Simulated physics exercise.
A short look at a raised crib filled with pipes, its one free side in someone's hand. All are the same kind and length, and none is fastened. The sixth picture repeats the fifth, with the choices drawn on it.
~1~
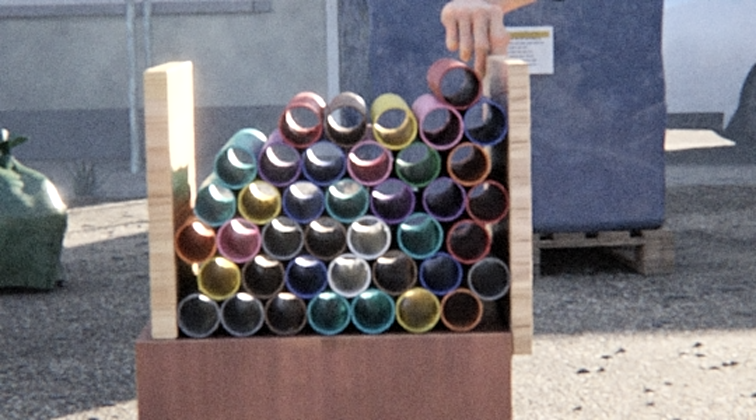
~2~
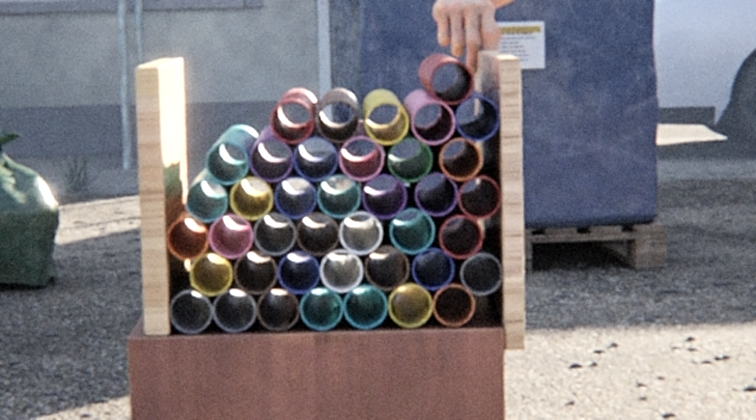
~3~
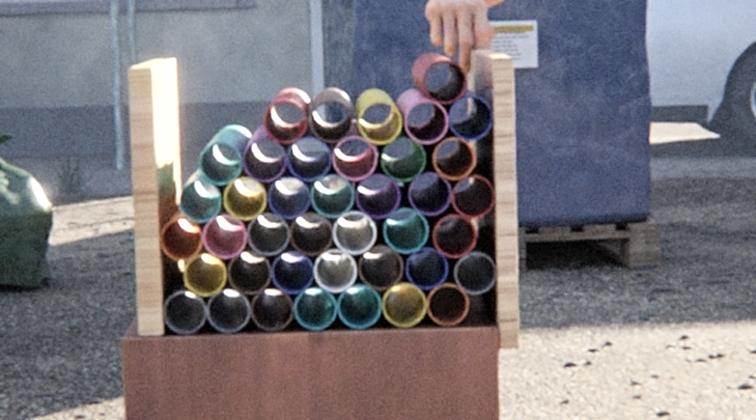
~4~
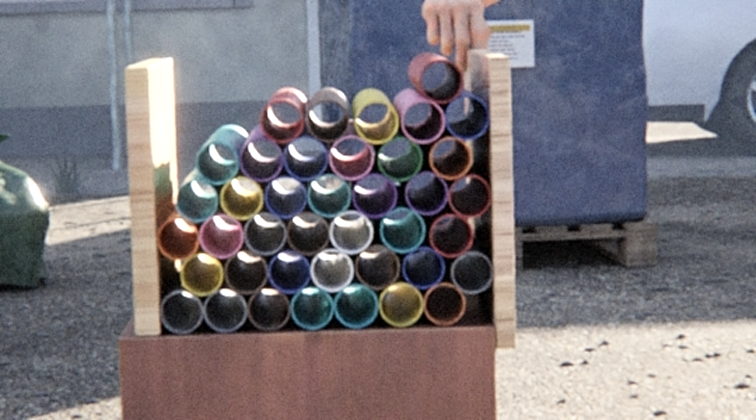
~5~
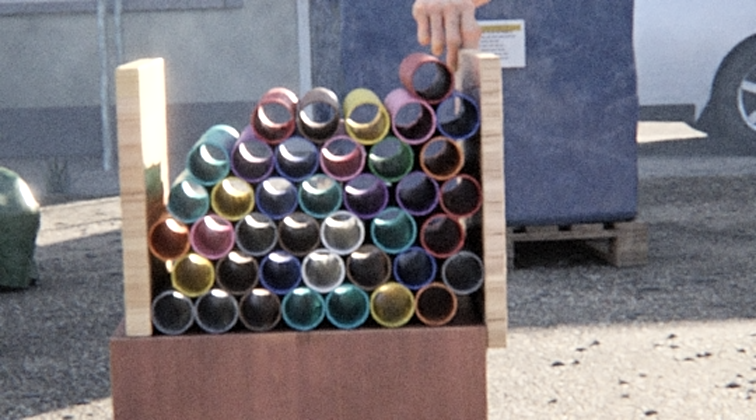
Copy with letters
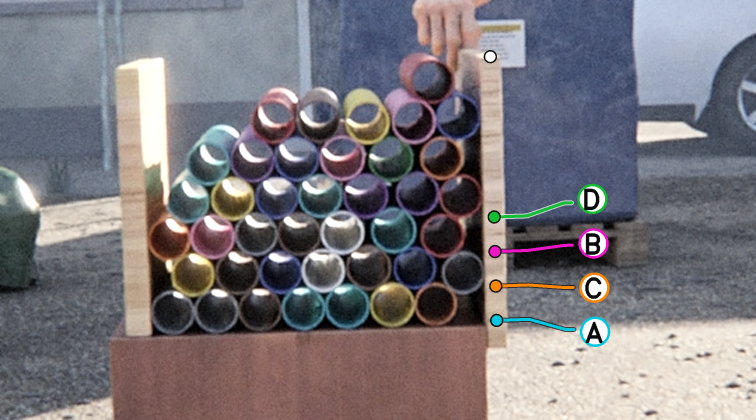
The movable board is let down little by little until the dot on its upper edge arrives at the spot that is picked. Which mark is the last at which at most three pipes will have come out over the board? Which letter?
Slide it to D.
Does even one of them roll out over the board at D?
Yes, at D.
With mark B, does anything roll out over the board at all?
Yes, at B.
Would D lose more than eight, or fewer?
It loses fewer than eight.
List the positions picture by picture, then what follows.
In the first picture, a white pipe (349, 275); a red pipe (487, 202); a grey pipe (283, 238).
In the second picture, a grey pipe (275, 234); an orange pipe (188, 238).
In the third picture, a pink pipe (355, 159); a purple pipe (265, 161).
In the fourth picture, side board (487, 186); a grey pipe (182, 311).
In the fifth picture, a yellow pipe (392, 305); a white pipe (323, 271); a red pipe (460, 196).
On the marked copy, A at (497, 321); B at (495, 252); C at (496, 286); D at (495, 217); the white dot at (491, 56).
Taking D. A third of the way, top of the board (481, 130).
Two thirds of the way, top of the board (483, 214).
When it is over, top of the board (483, 216), two out over the board.
As for the rest, A more than three out over the board; B more than three out over the board; C more than three out over the board.
